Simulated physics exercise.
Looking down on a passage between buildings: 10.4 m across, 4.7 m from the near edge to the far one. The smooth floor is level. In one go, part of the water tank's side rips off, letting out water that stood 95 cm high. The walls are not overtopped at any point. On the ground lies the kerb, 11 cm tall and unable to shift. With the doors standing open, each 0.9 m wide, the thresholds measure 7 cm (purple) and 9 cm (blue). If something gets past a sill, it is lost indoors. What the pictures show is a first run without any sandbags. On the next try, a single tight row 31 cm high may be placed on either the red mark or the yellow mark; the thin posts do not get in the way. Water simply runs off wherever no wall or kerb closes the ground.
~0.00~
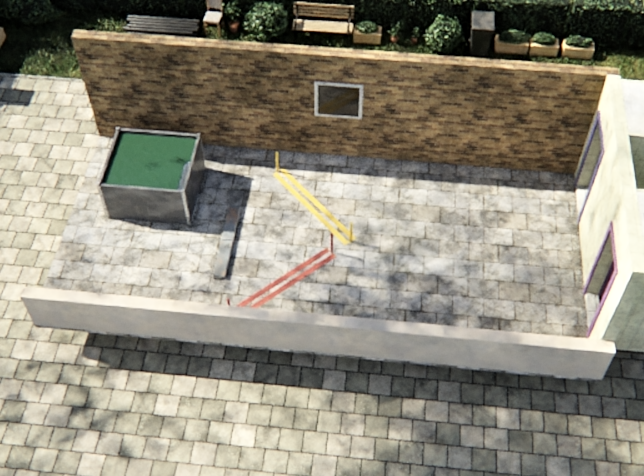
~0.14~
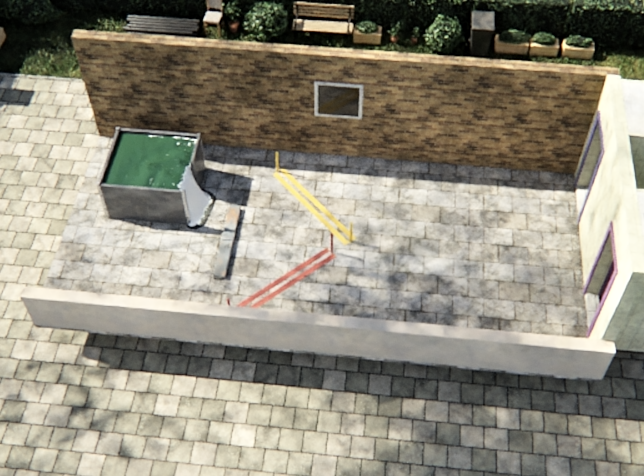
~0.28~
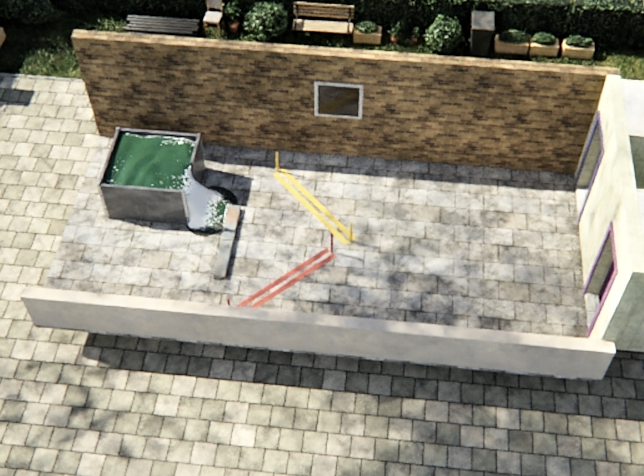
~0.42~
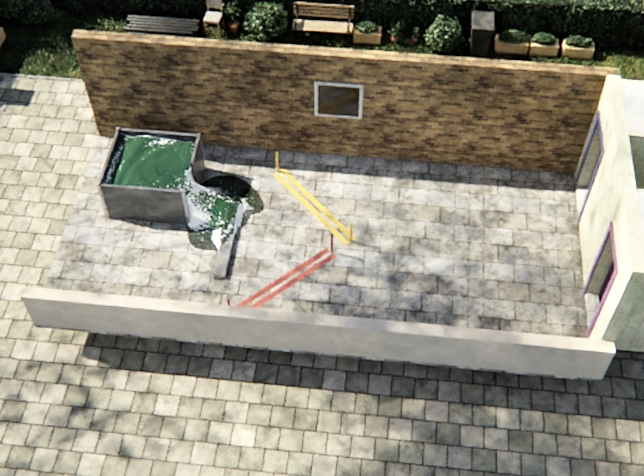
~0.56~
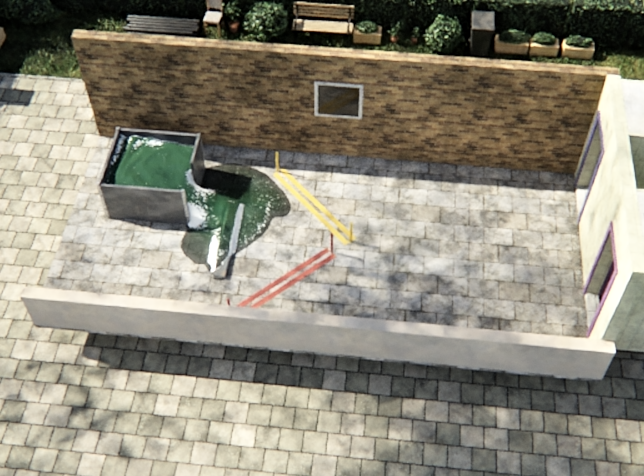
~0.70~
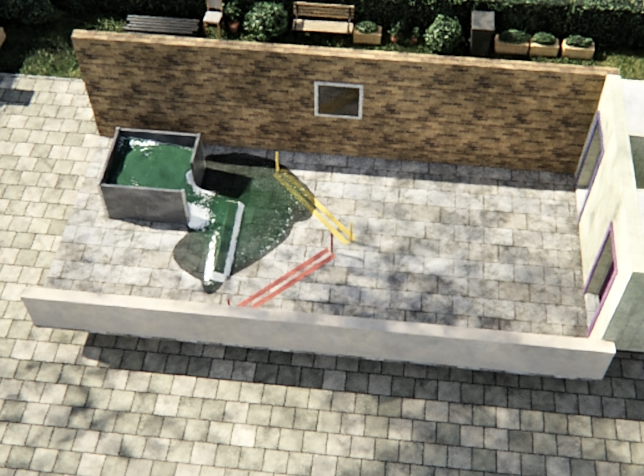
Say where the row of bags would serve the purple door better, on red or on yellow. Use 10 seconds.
On red.
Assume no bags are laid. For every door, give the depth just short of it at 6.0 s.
Reading (cm) - purple: 12; blue: 11.
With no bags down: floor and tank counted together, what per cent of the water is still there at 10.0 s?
Something like 86 percent.
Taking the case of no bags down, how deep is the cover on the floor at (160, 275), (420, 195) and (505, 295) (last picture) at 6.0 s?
About 1, 4 and 6 cm.
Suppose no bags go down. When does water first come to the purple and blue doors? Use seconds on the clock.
Arrival times - purple 3.6 s, blue 3.0 s.
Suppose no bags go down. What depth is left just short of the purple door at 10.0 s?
Some 7.5 cm.
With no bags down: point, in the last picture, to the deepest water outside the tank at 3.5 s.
(569, 174), roughly.
After 1.4 s water covers 35 % of the floor and is deepest (36 cm) near (203, 213) in the run without bags; in at the purple door, 0 L with no bags, 0 L with the row on red, 0 L on yellow.
After 2.2 s water covers 55 % of the floor and is deepest (25 cm) near (203, 213) in the run without bags; in at the purple door, 0 L with no bags, 0 L with the row on red, 0 L on yellow.
After 3.5 s water covers 80 % of the floor and is deepest (28 cm) near (569, 174) in the run without bags; in at the purple door, 0 L with no bags, 0 L with the row on red, 11 L on yellow.
After 6.0 s water covers 80 % of the floor and is deepest (16 cm) near (219, 215) in the run without bags; in at the purple door, 51 L with no bags, 0 L with the row on red, 116 L on yellow.
After 10.0 s water covers 85 % of the floor and is deepest (8 cm) near (420, 174) in the run without bags; in at the purple door, 74 L with no bags, 4 L with the row on red, 150 L on yellow.
